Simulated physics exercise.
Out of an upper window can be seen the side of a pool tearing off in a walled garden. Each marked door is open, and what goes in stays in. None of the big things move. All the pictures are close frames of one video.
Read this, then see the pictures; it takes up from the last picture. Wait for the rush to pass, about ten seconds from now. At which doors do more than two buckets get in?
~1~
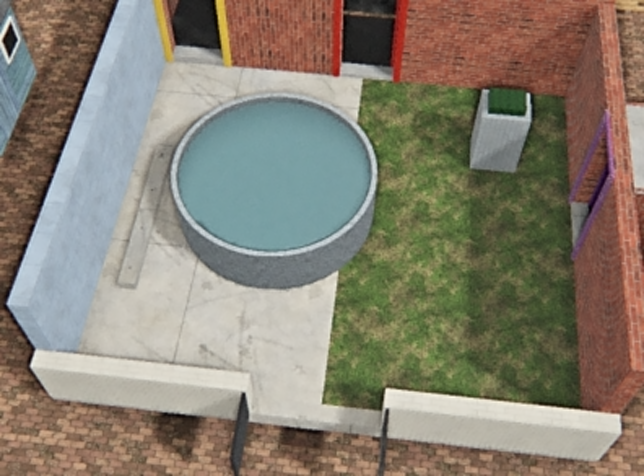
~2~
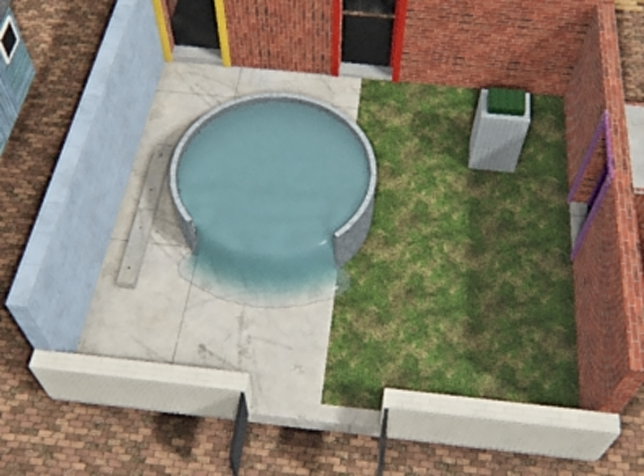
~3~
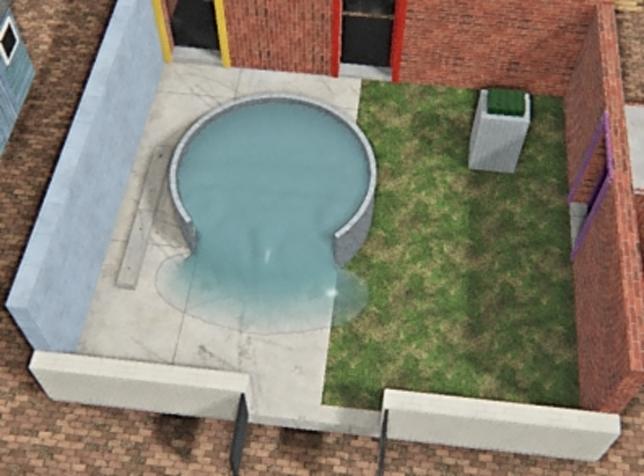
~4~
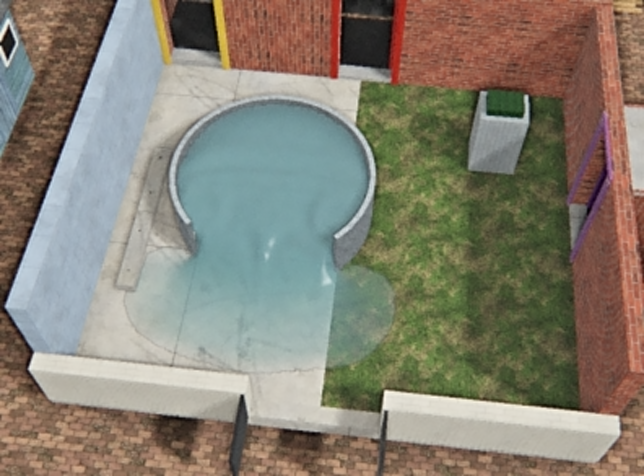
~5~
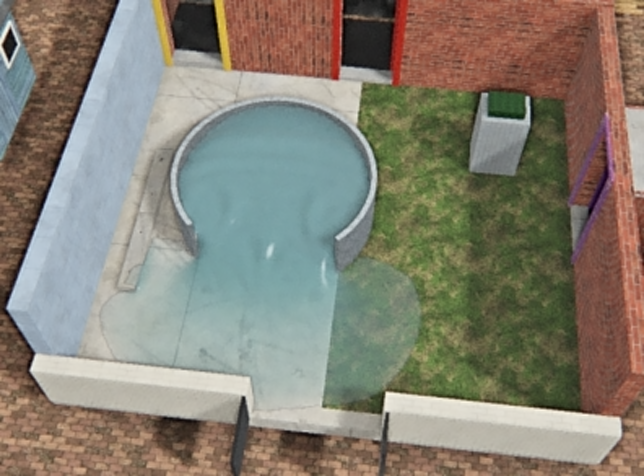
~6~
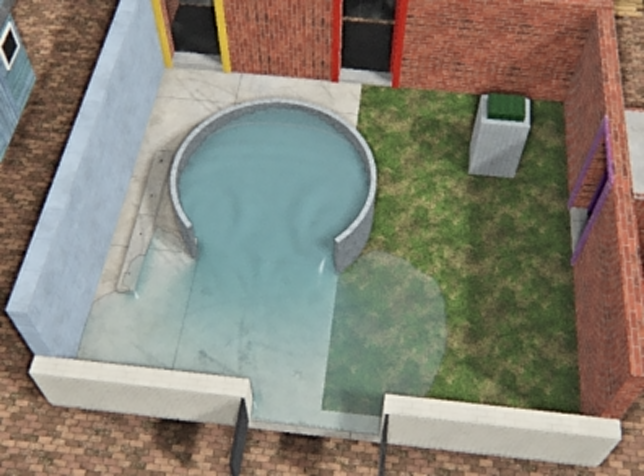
As I see it, the yellow door gets over two buckets. The purple door gets two buckets or fewer. The red door gets two buckets or fewer.
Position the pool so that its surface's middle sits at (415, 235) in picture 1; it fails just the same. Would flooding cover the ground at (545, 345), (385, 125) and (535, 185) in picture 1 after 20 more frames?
Taking them in the order asked: Inundated, then spared, then inundated.
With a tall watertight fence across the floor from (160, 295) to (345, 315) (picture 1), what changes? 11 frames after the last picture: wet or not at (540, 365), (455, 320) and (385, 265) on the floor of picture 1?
Reading the points as listed, I get deluged, then deluged, then deluged.
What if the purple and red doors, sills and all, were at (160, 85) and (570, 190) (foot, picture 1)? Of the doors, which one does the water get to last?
Dead last is the one in red.
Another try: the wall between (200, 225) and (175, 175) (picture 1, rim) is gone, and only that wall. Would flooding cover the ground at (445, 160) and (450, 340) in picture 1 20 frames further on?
Untouched, then soaked.
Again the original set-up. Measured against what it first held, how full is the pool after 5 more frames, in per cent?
60 percent or so.
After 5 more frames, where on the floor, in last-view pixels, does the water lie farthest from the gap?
The farthest wet spot is near (517, 431).
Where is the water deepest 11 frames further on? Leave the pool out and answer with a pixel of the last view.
About at (83, 382).
A moment on, water covers 35 % of the floor; the yellow door not reached, the purple door not reached, the red door not reached.
Next, water covers 40 % of the floor; the yellow door not reached, the purple door not reached, the red door not reached.
Then, water covers 55 % of the floor; the yellow door under two buckets in, the purple door not reached, the red door not reached.
Later, water covers 75 % of the floor; the yellow door far over two buckets in, the purple door wet at the sill, nothing in, the red door wet at the sill, nothing in.
In the end, water covers 95 % of the floor; the yellow door far over two buckets in, the purple door wet at the sill, nothing in, the red door wet at the sill, nothing in.
